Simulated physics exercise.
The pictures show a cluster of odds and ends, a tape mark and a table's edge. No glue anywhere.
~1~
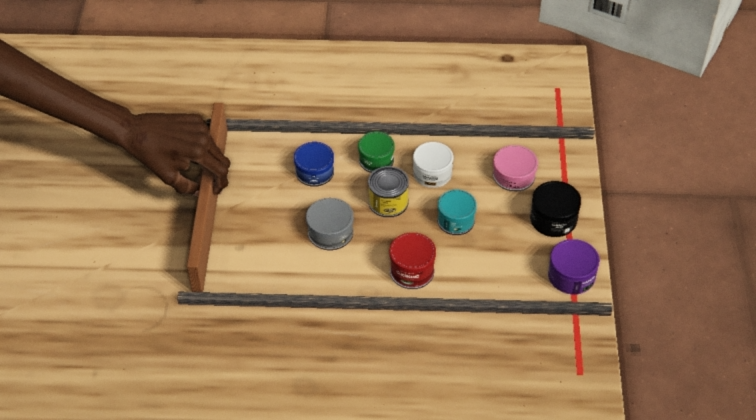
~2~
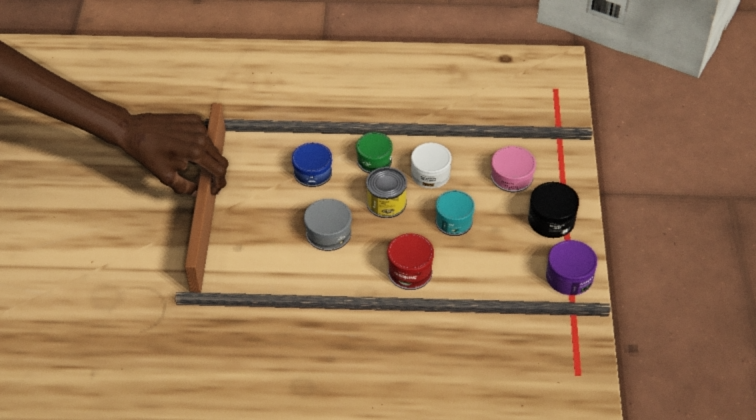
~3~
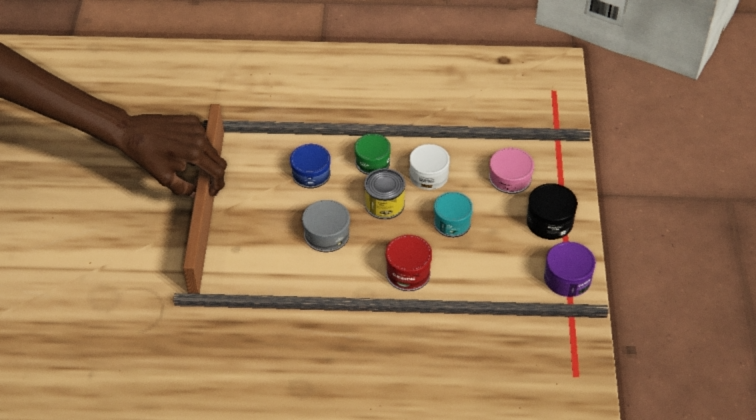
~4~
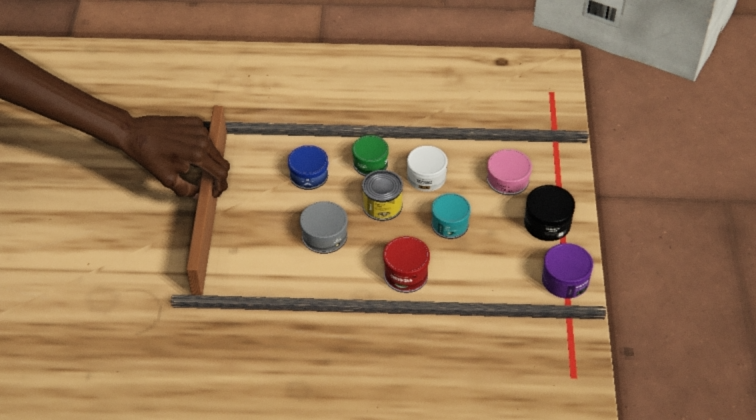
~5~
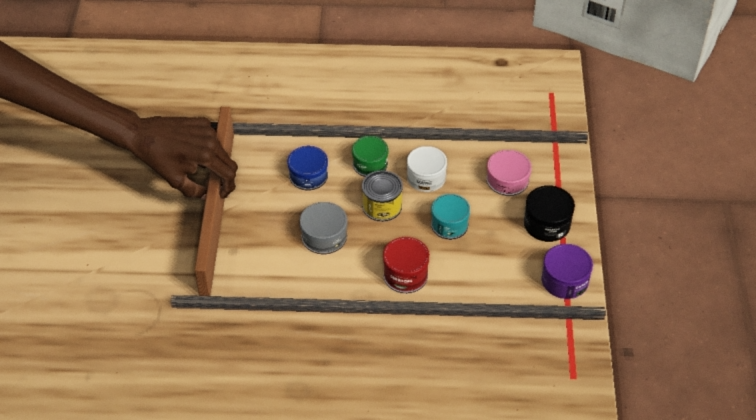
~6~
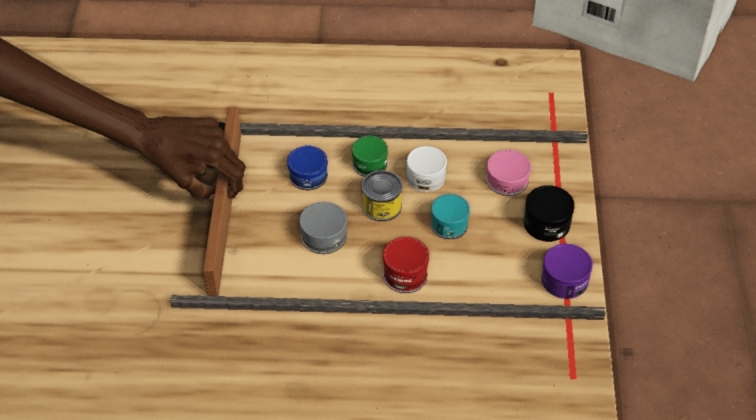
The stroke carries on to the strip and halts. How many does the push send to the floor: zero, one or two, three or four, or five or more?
As it turns out, the number that fall off is five or more.
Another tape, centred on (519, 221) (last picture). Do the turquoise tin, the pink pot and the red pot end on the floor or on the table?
The turquoise tin is kept; the pink pot drops off; the red pot holds on.
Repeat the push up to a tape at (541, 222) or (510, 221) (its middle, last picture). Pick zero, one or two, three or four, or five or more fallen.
For each place: Three to four; either one or two.
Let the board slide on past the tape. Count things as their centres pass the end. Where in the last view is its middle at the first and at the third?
First at (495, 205), next at (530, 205).
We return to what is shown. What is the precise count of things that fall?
It comes to 5.
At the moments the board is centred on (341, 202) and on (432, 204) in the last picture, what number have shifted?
By then 3, and 8.
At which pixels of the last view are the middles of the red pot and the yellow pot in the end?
The red pot at (590, 278), the yellow pot at (582, 206).
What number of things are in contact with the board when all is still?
In contact: 5.
A little later, none off yet; purple tub at rest near (566, 272); black tub at rest near (549, 214); pink pot at rest near (508, 173).
Next, none off yet; purple tub at rest near (566, 272); black tub at rest near (549, 214); pink pot moving near (515, 173).
Later still, none off yet; purple tub moving near (572, 271); black tub shifted about its own width near (599, 213); pink pot shifted well along near (596, 172).
When it is over, the number that fall off is five or more; down, white tub, turquoise tin, pink pot, black tub and purple tub.
